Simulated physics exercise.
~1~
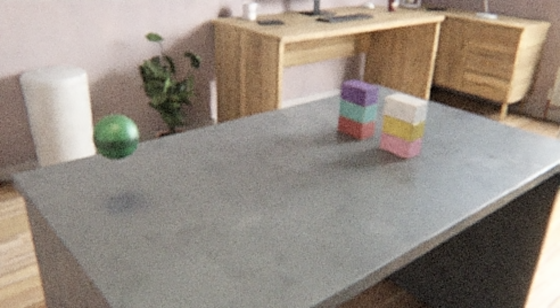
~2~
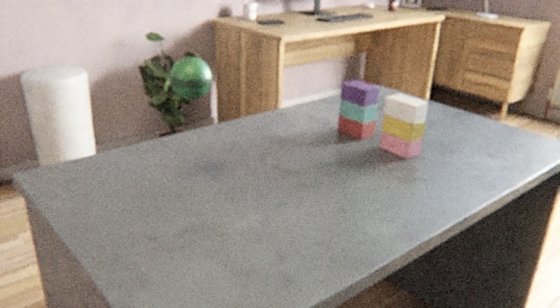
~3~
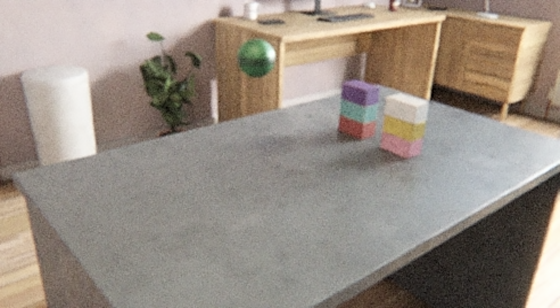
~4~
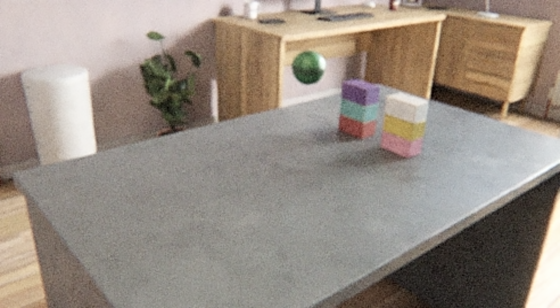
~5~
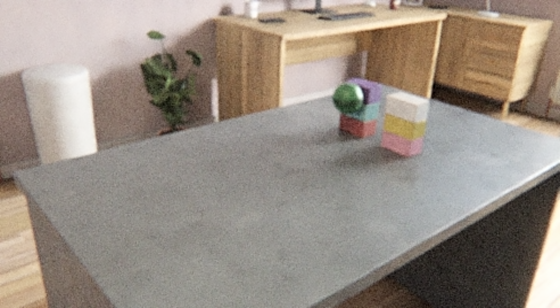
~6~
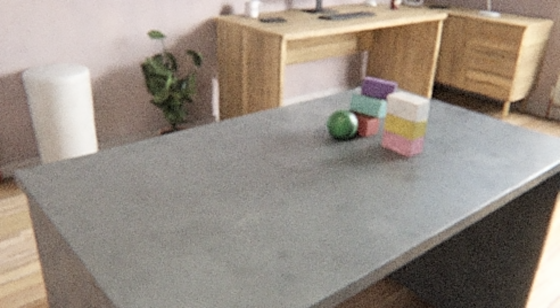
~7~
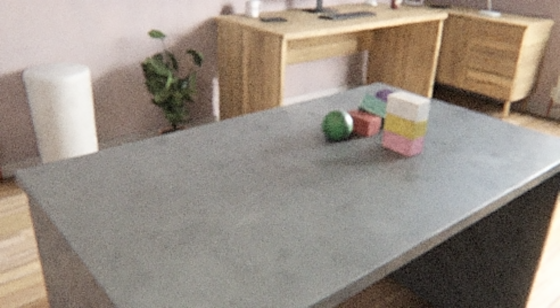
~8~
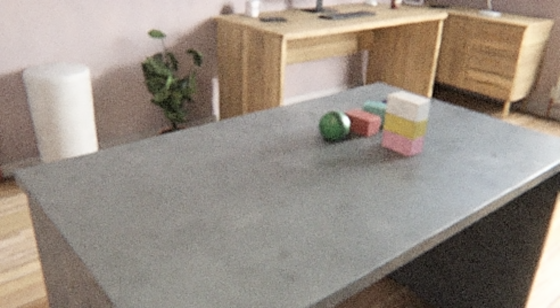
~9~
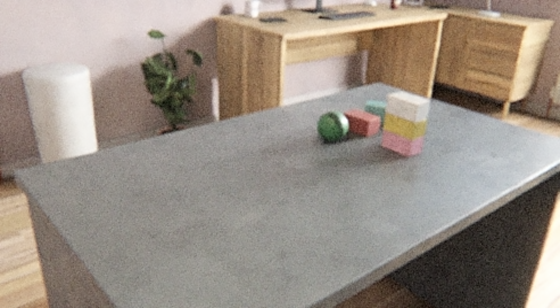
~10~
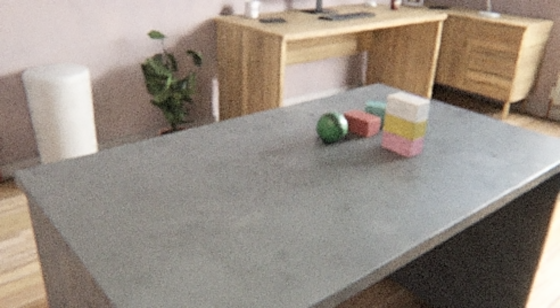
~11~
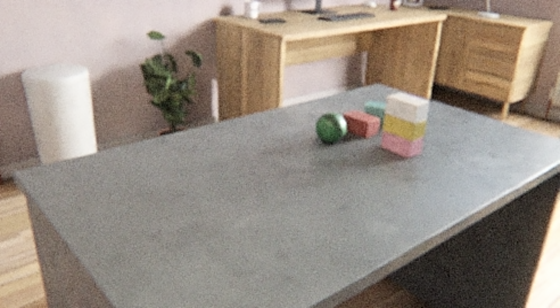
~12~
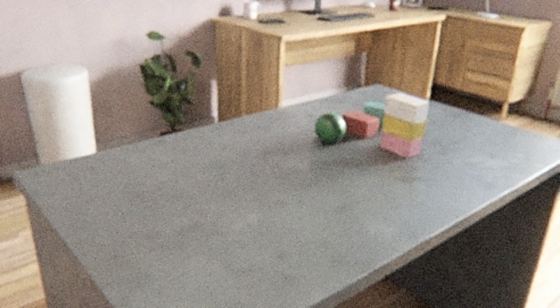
On a grey table, a green ball flying into stacked blocks, toppling the turquoise and purple ones, the front stack still standing.
